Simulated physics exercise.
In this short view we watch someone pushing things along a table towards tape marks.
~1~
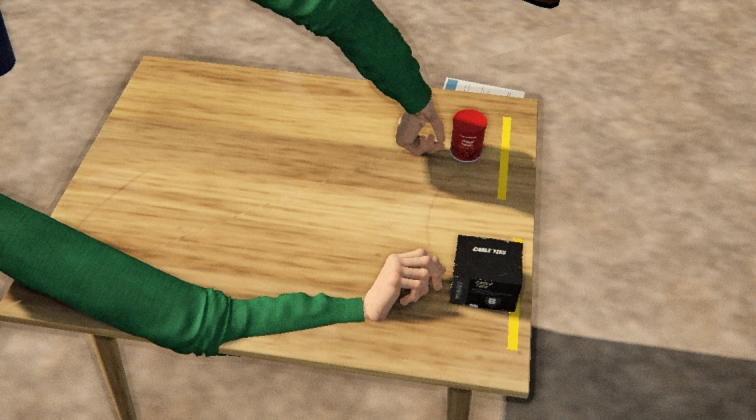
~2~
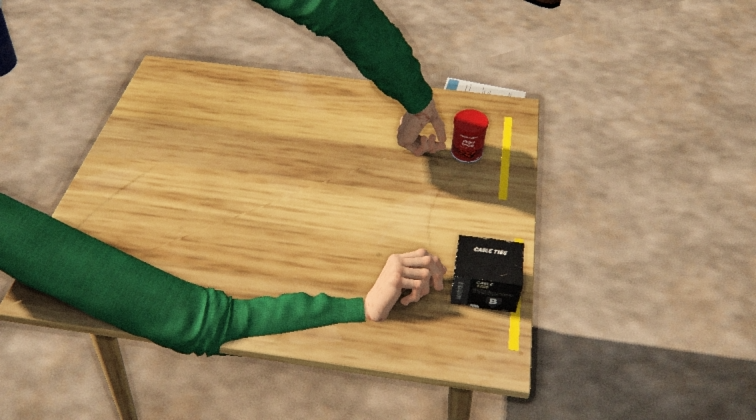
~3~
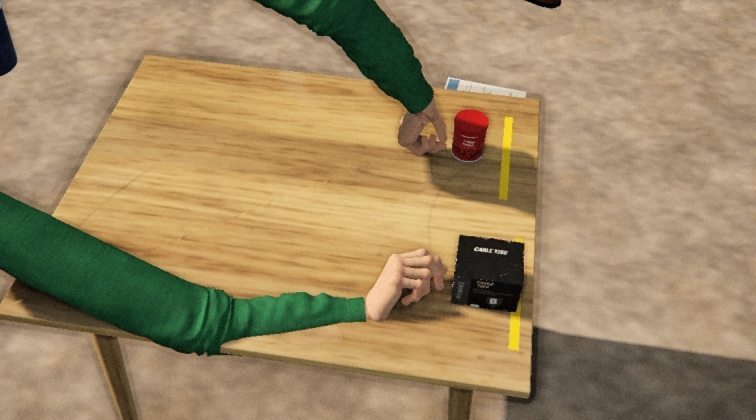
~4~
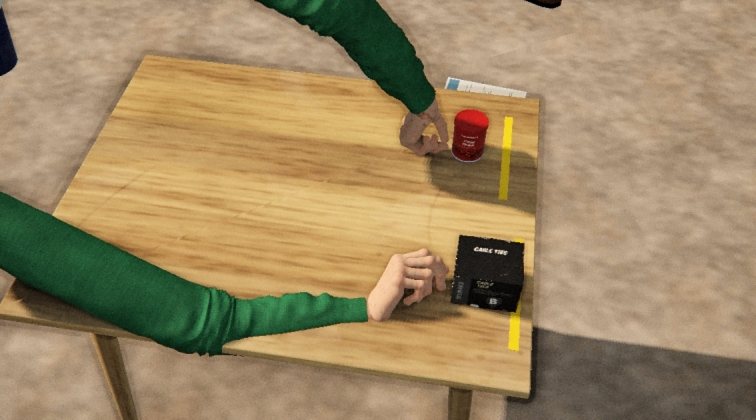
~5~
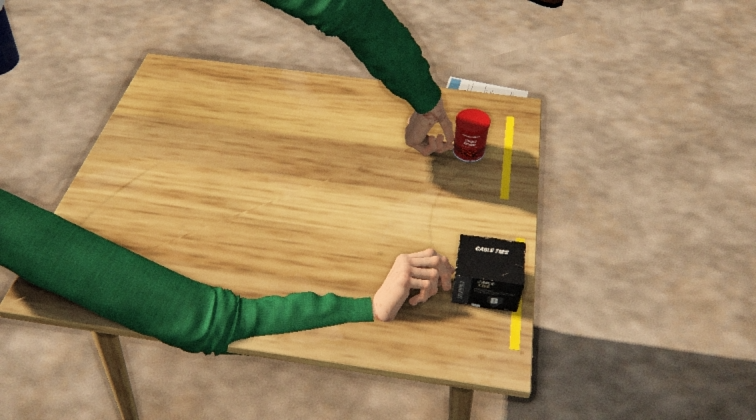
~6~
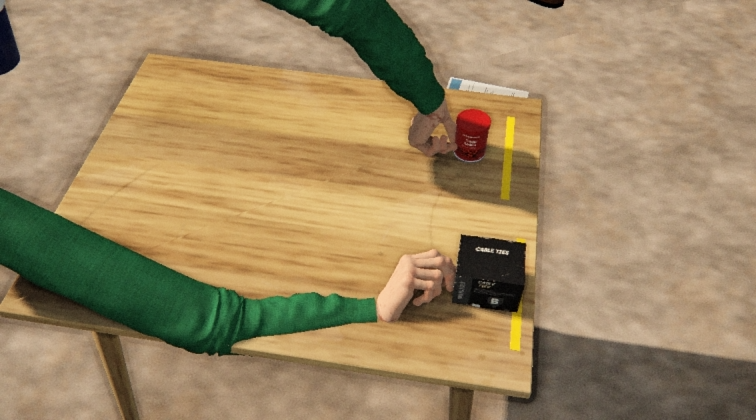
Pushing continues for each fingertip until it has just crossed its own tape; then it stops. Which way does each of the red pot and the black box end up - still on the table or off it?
My prediction: Watch the red pot - it won't be going over. Watch the black box - it will be going over.
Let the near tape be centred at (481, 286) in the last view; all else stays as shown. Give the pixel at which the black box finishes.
It'd end up somewhere close to (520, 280).
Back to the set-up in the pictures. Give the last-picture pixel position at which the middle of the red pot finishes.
About (532, 144).
Then, 1.16 s later than the last frame, red pot shifted well along near (527, 143); black box tilted by 6° near (556, 284).
Then, 1.40 s later than the last frame, red pot shifted well along near (532, 144); black box dropping near (564, 348).
Then, 1.60 s later than the last frame, red pot shifted well along near (532, 144); black box fallen.
When it is over, the red pot remains on top, near (532, 144); the black box falls off the table.
